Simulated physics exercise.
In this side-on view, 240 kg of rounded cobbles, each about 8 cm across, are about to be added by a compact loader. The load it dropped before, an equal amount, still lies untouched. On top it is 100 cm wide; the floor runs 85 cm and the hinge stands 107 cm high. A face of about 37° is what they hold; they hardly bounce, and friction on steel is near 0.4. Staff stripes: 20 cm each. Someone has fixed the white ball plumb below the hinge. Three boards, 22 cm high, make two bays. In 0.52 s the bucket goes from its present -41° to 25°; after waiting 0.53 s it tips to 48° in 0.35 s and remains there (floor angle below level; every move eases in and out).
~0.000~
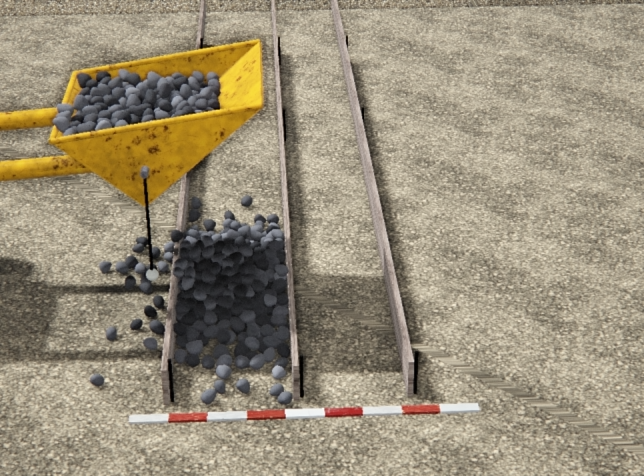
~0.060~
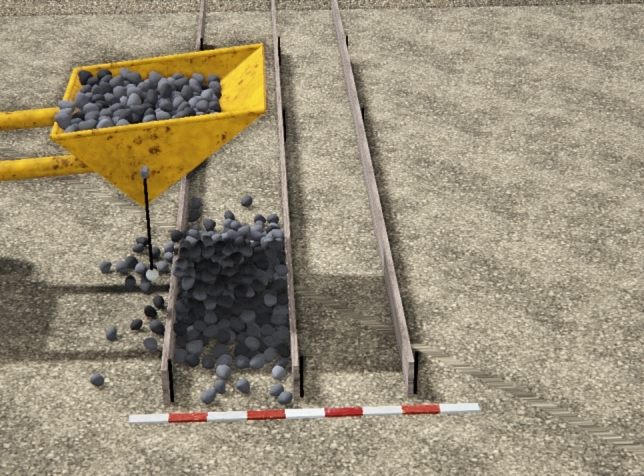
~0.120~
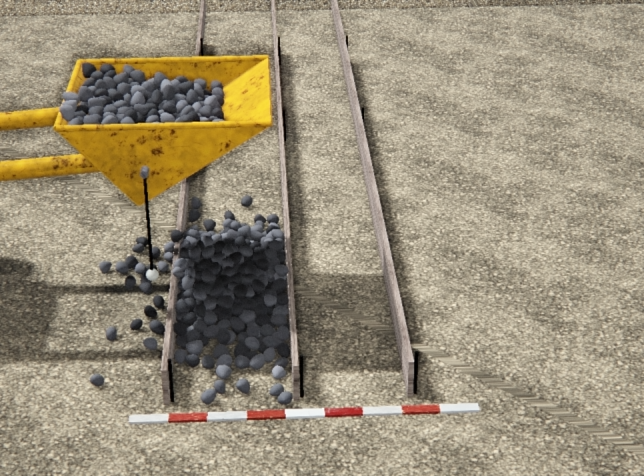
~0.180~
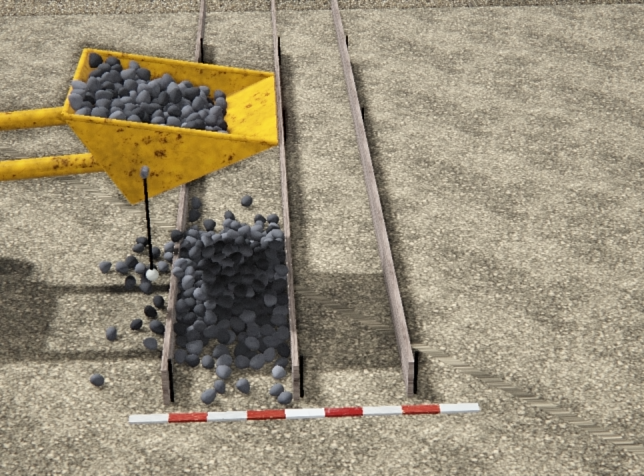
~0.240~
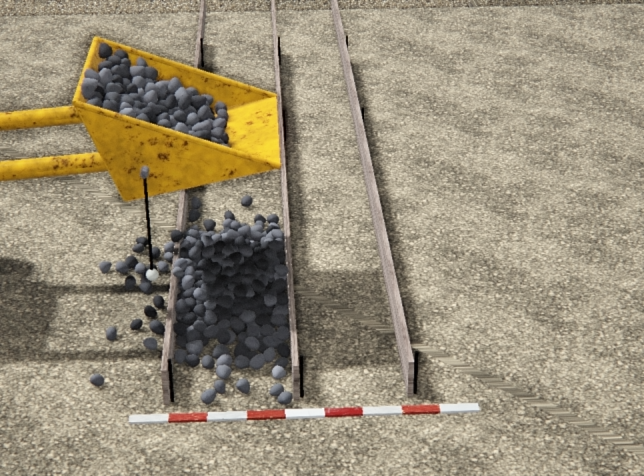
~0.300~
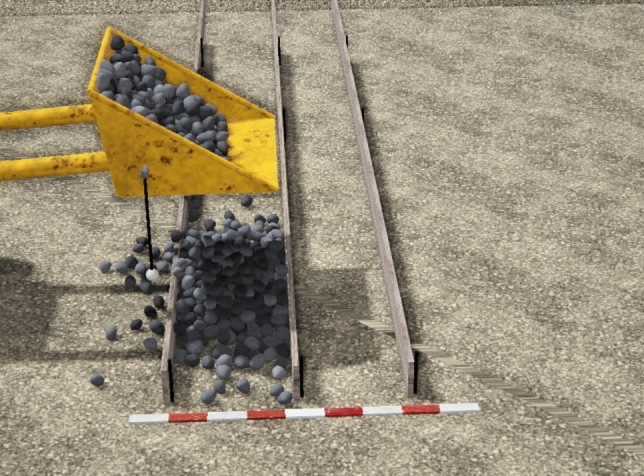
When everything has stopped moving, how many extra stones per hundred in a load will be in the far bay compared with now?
About 63 per hundred.
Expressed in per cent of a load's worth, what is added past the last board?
About 0 per cent.
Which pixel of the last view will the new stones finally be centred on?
I'd put their centre close to (315, 276).
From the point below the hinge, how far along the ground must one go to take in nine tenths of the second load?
Roughly 130 cm ahead of it.
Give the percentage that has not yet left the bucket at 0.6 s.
Around 100 per cent of the load is still inside.
After 0.4 s the floor is at 16°; in per cent of one load, 100 in the bucket, 6 short of the bays, 94 in the near bay; the foremost stones are at (282, 285).
After 0.6 s the floor is at 25°; in per cent of one load, 99 in the bucket, 6 short of the bays, 95 in the near bay; the foremost stones are at (282, 285).
After 1.9 s the floor is at 48°; in per cent of one load, 0 in the bucket, 6 short of the bays, 132 in the near bay, 63 in the far bay; the foremost stones are at (384, 299).
After 4.4 s the floor is at 48°; in per cent of one load, 0 in the bucket, 6 short of the bays, 131 in the near bay, 63 in the far bay; the foremost stones are at (383, 289). Net gain in the far bay, 63.
